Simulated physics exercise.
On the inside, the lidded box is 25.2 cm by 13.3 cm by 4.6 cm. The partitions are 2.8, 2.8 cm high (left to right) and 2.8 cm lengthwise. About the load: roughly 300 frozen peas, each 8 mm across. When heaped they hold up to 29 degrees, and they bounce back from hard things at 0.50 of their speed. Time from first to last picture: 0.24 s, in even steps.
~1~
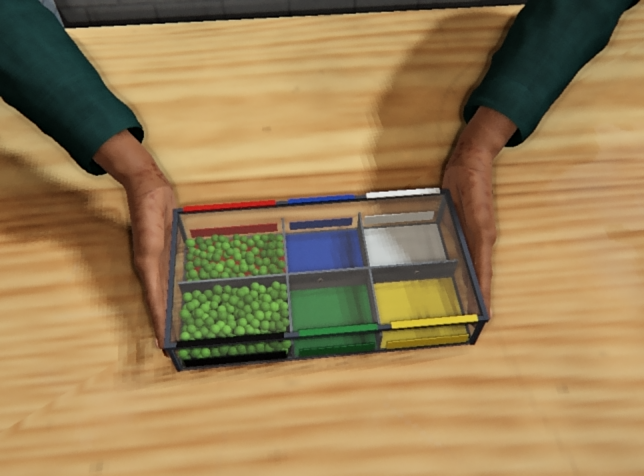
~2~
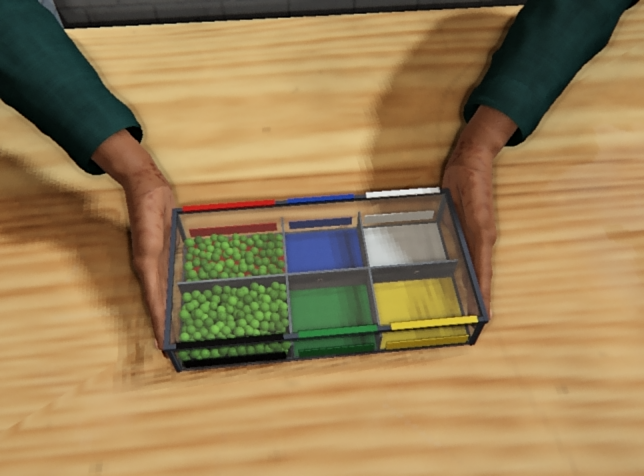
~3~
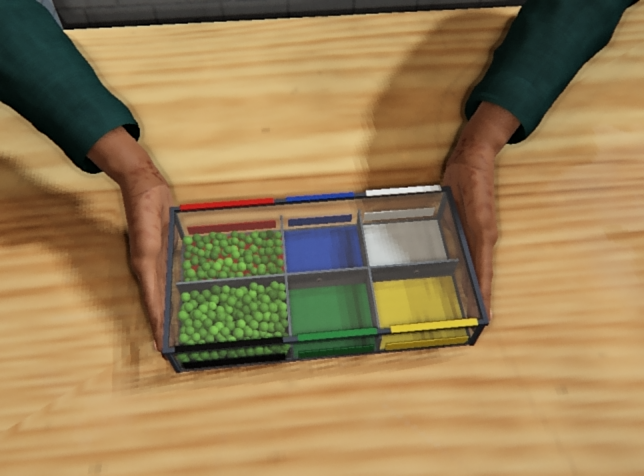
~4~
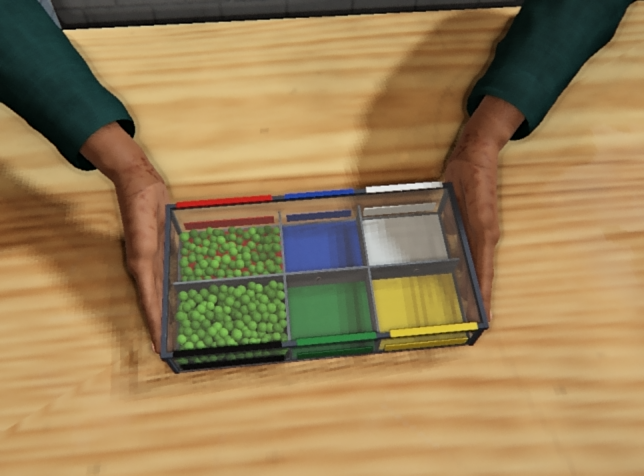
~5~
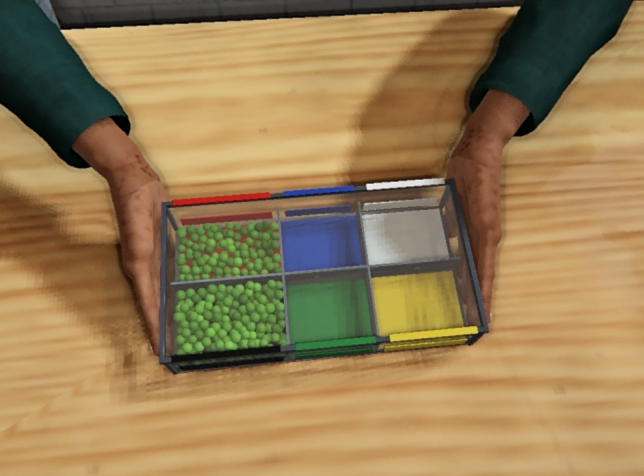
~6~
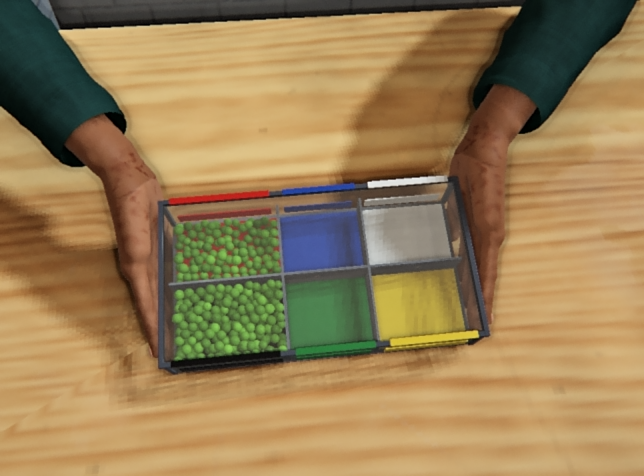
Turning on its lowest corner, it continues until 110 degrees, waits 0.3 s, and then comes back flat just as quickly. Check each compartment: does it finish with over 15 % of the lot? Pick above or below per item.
Red = below; blue = below; green = below; yellow = below; white = below; black = above.
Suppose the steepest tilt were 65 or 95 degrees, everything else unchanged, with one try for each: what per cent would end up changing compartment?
0 and 30 %.
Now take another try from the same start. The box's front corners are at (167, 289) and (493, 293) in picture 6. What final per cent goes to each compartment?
In per cent, the final split is red 35, blue 15, green 0, yellow 0, white 35, black 15.
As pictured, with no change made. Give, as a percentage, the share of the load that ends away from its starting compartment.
Share changed: Approx. 35 %.
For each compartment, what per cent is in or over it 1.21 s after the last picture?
Shares - red: 10; blue: 0; green: 5; yellow: 0; white: 0; black: 85.
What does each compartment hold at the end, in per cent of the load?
Red 5; blue 0; green 5; yellow 0; white 0; black 90 (in a hundred).
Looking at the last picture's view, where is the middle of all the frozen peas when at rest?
Centre at rest, approx.: (233, 331) px.
Then, 1.21 s after the last picture, tilt 110 degrees; red 10 %, green 5 %, black 85 %.
Then, 2.03 s after the last picture, tilt 56 degrees; red 5 %, green 5 %, black 85 %.
Then, 2.85 s after the last picture, tilt 0 degrees; red 5 %, green 5 %, black 90 %.
In the end, red 5 %, blue 0 %, green 5 %, yellow 0 %, white 0 %, black 90 %.
